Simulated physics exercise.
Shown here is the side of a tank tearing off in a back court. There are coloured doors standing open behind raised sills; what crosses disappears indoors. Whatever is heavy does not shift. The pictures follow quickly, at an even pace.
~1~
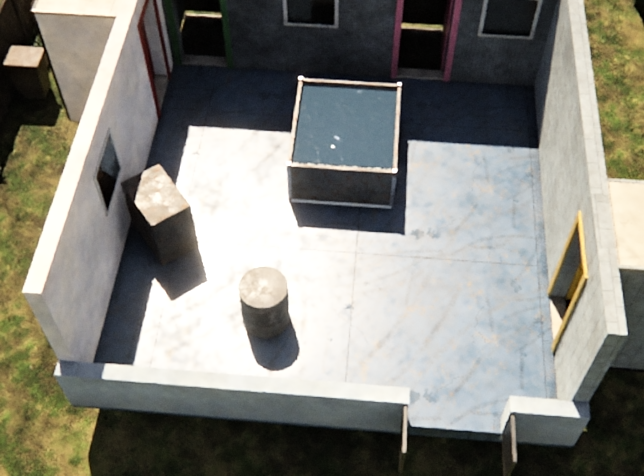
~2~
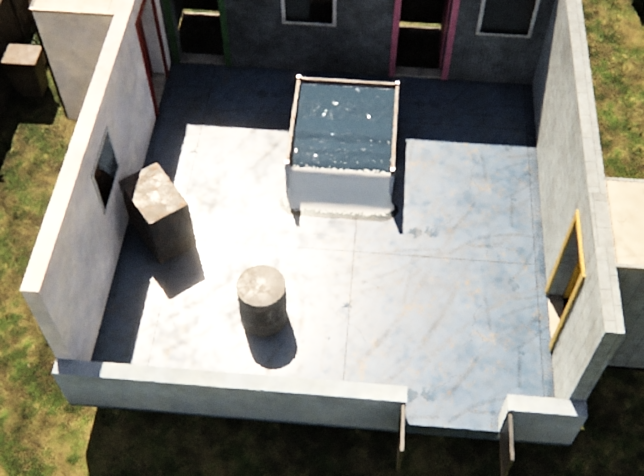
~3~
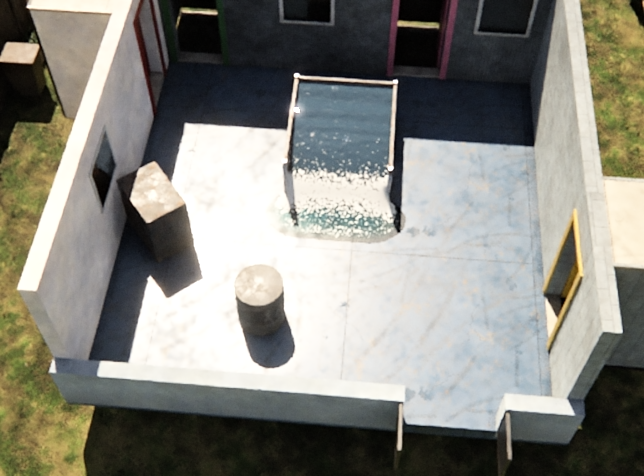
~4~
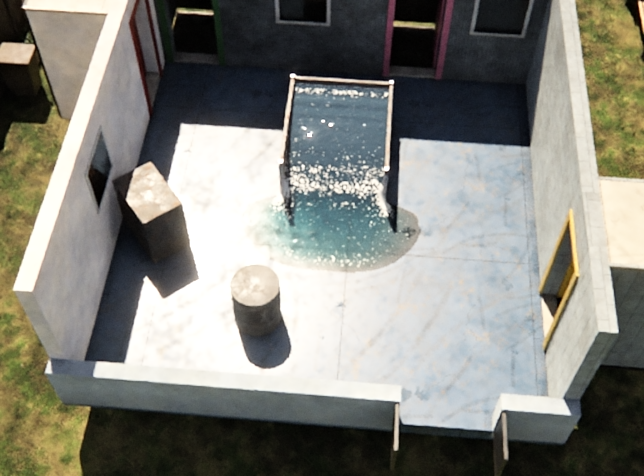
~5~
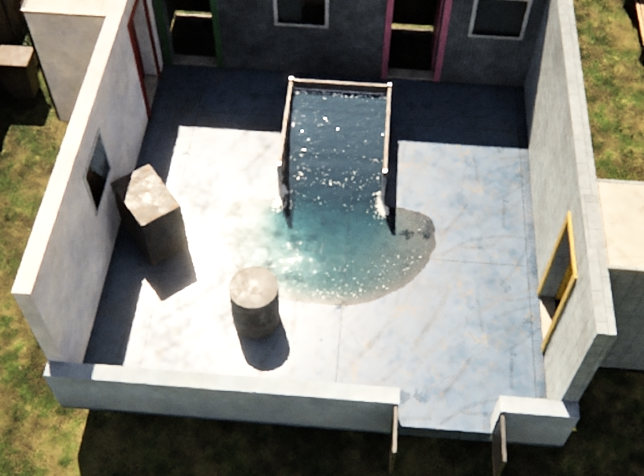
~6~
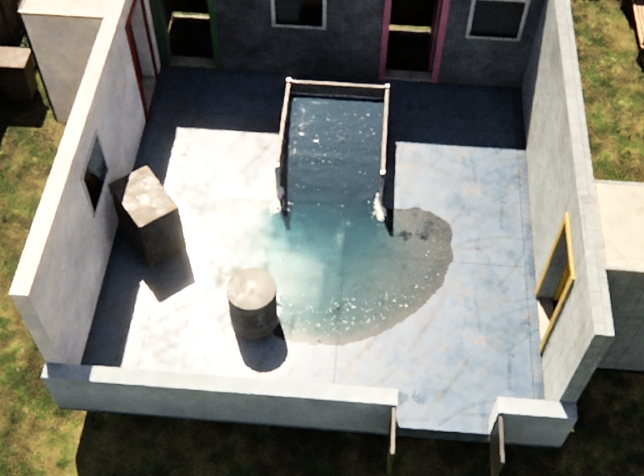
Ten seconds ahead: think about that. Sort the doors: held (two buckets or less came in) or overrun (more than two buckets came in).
Sorted: Pink door held, yellow door overrun, green door held, red door held.
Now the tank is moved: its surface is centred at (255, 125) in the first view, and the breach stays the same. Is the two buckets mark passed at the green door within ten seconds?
Green: Overshoots.
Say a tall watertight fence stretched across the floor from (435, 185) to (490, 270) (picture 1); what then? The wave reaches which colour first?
It's the yellow-painted one.
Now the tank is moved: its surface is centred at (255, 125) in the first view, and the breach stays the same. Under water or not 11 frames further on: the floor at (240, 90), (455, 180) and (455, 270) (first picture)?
Log: No flood; no flood; no flood.
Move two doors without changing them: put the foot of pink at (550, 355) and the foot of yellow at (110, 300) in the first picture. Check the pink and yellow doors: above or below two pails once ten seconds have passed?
After that, the pink door tops the limit and the yellow door tops the limit.
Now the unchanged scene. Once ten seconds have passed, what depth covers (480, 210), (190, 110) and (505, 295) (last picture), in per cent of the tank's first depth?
I'd say close to 4, 2 and 6 percent.
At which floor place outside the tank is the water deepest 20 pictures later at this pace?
It should be close to (534, 422).
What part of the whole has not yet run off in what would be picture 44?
82 per cent.
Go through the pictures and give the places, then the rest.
The tank at (346, 127) is whole and still, in the first picture.
The front is at (394, 208), out from the gap at (339, 190), in the second picture.
Water pours out at (337, 190) and has run to (398, 227), in the third picture.
Water pours out at (333, 191) and has run to (251, 234), in the fourth picture.
Water pours out at (331, 194) and has run to (356, 299), in the fifth picture.
Water pours out at (329, 196) and has run to (343, 339), in the sixth picture.
A moment on, water covers 35 % of the floor; the pink door not reached, the yellow door not reached, the green door not reached, the red door not reached.
Next, water covers 45 % of the floor; the pink door not reached, the yellow door wet at the sill, nothing in, the green door not reached, the red door not reached.
Then, water covers 50 % of the floor; the pink door not reached, the yellow door under two buckets in, the green door not reached, the red door not reached.
Later, water covers 70 % of the floor; the pink door not reached, the yellow door over two buckets in, the green door not reached, the red door wet at the sill, nothing in.
In the end, water covers 95 % of the floor; the pink door under two buckets in, the yellow door over two buckets in, the green door wet at the sill, nothing in, the red door wet at the sill, nothing in.
